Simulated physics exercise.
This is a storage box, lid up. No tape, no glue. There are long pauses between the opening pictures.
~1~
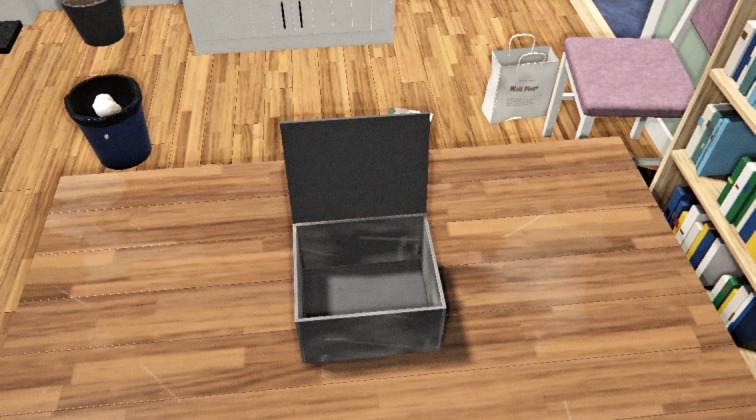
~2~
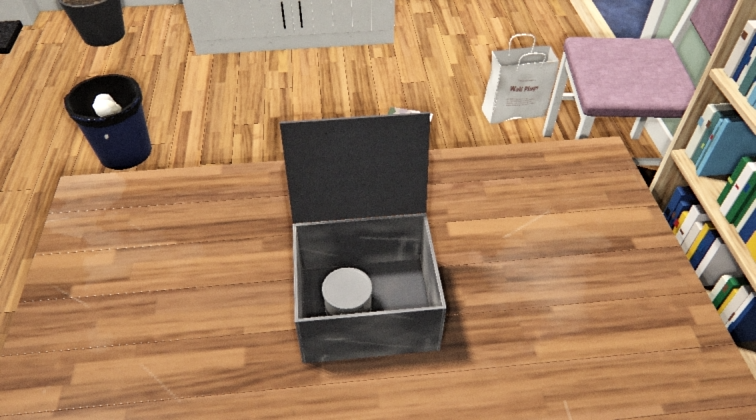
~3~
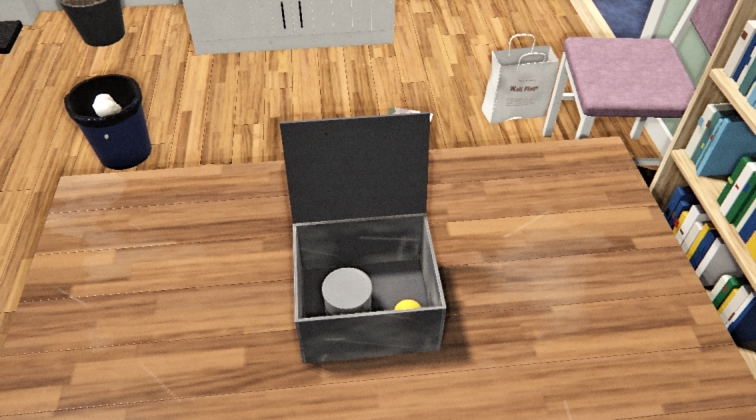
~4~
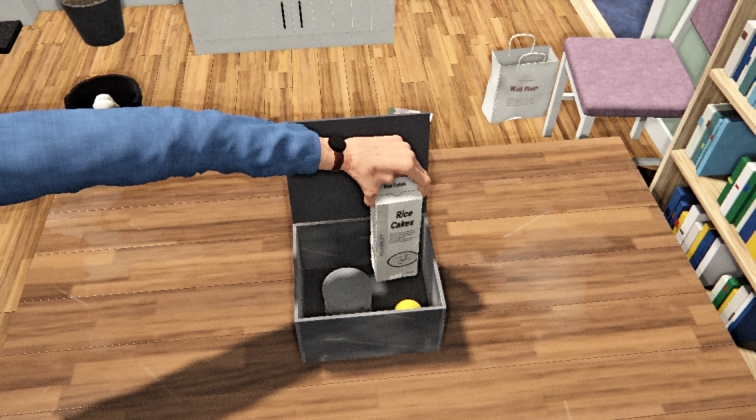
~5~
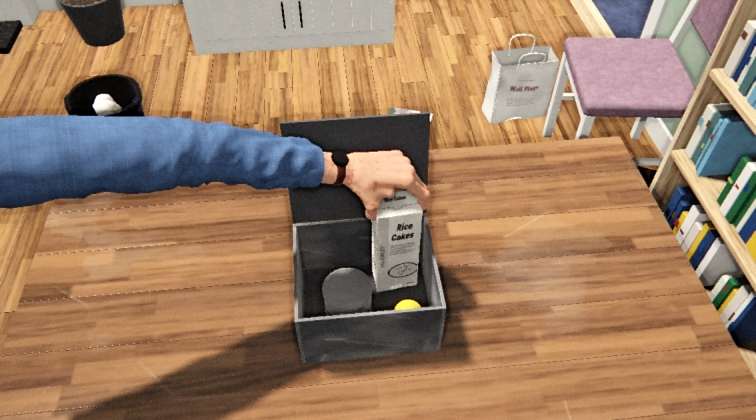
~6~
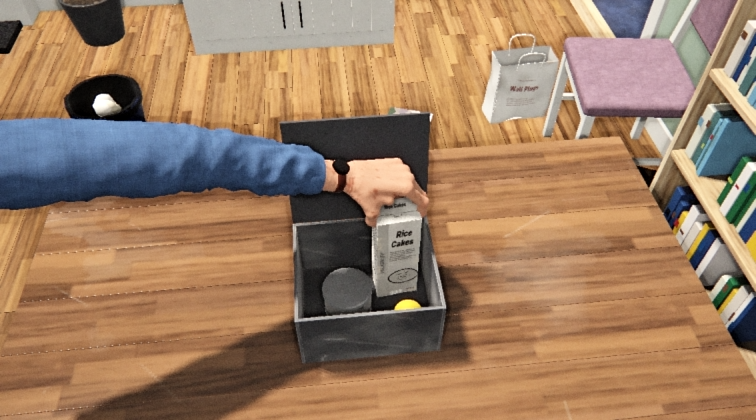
The clip shows an open dark box on a wooden table, empty at first, then holding a grey tub and later a small yellow object, before a blue-sleeved arm lowers a white rice cakes carton into it, still gripping it.
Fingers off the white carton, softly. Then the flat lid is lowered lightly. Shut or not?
Here the lid is held up.
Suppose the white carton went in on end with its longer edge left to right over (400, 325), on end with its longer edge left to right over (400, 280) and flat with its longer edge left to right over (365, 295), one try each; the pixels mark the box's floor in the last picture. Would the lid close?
First, it stays ajar; second, it is held up; third, it shuts flat.
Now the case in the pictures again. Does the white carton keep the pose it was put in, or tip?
The white carton ends up tilted.
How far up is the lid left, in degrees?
About 16°.
Then, 1.70 s after the last picture, lid 61° above the rim; white carton tipped 6° from how it was near (396, 253).
Then, 2.00 s after the last picture, lid 26° above the rim; white carton tipped 35° from how it was near (403, 278).
At rest, lid 17° above the rim; tipped over in the box, white carton; the other 2 in place. Seen from the same camera at the end, white carton near (408, 281).
